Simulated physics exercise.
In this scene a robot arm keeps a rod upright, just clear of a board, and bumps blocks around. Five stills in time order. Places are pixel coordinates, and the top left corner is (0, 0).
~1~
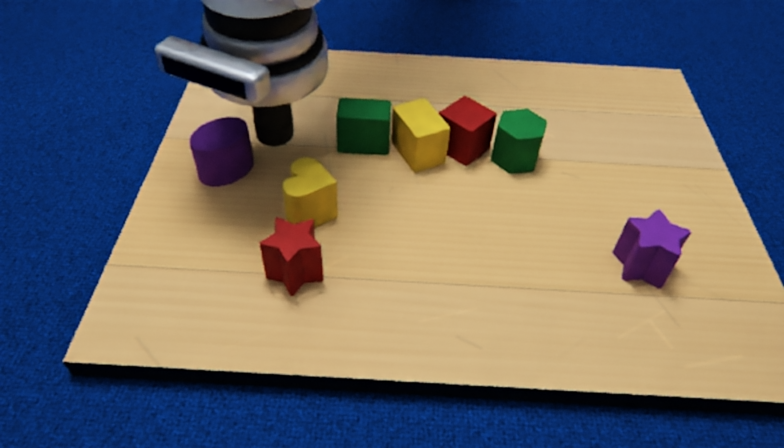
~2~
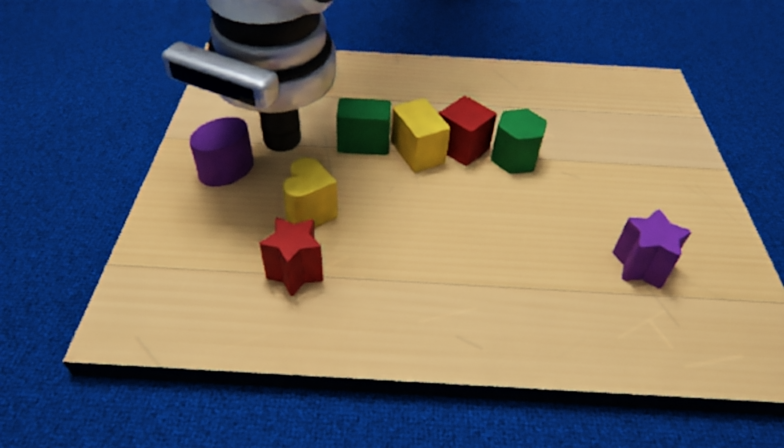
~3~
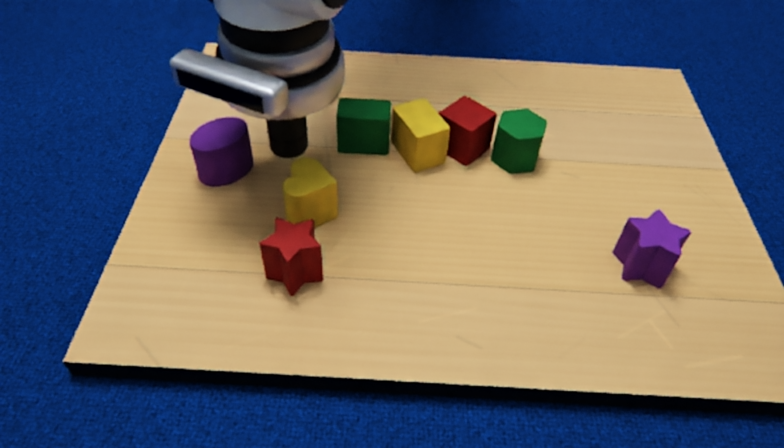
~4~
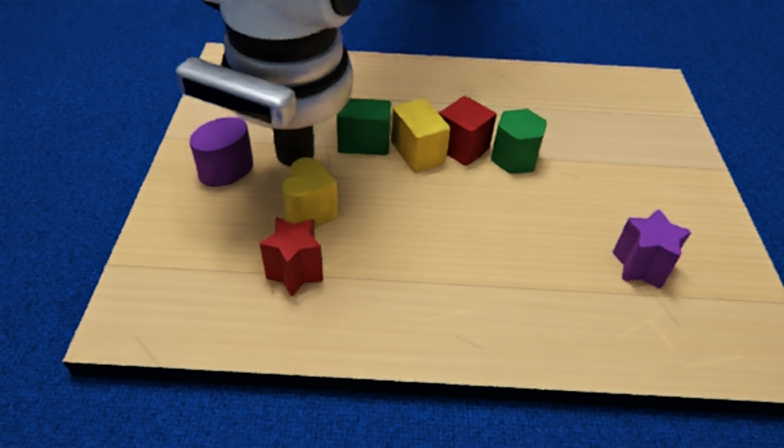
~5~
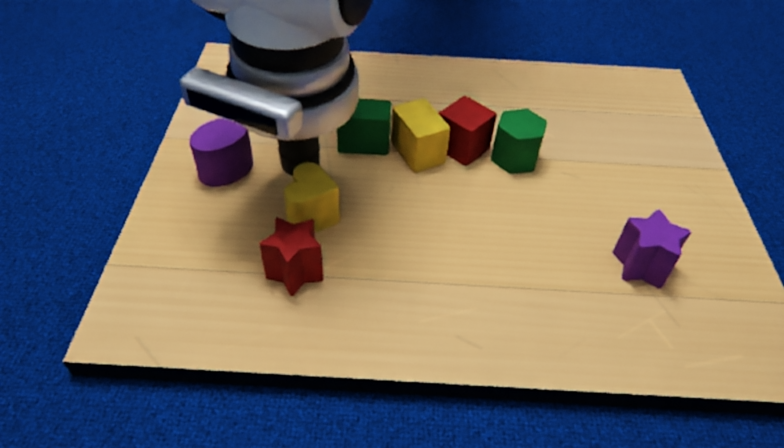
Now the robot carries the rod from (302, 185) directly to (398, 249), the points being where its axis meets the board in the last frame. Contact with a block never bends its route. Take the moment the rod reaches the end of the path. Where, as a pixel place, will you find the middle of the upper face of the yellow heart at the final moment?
It will end up at (340, 220).
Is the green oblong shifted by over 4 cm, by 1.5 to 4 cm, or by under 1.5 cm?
Shift: Under 1.5 cm.
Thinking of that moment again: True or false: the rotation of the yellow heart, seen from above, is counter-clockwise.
False.
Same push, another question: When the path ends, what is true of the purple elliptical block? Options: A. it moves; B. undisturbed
Letter B.
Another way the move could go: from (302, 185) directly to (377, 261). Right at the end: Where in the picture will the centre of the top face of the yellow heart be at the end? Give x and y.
Close to (344, 251).
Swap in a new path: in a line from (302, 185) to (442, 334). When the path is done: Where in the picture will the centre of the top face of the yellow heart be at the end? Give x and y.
In the picture, that point is around (349, 259).
The first path, step by step. One third of the way, rod at (332, 185); yellow heart at (321, 204), turned 40° clockwise.
Two thirds of the way, rod at (365, 207); red star at (288, 242); yellow heart at (336, 218), turned 90° clockwise.
At the end, rod at (399, 230); purple elliptical block not moved; red star at (288, 242); yellow heart at (340, 220), turned 110° clockwise; green oblong not moved.
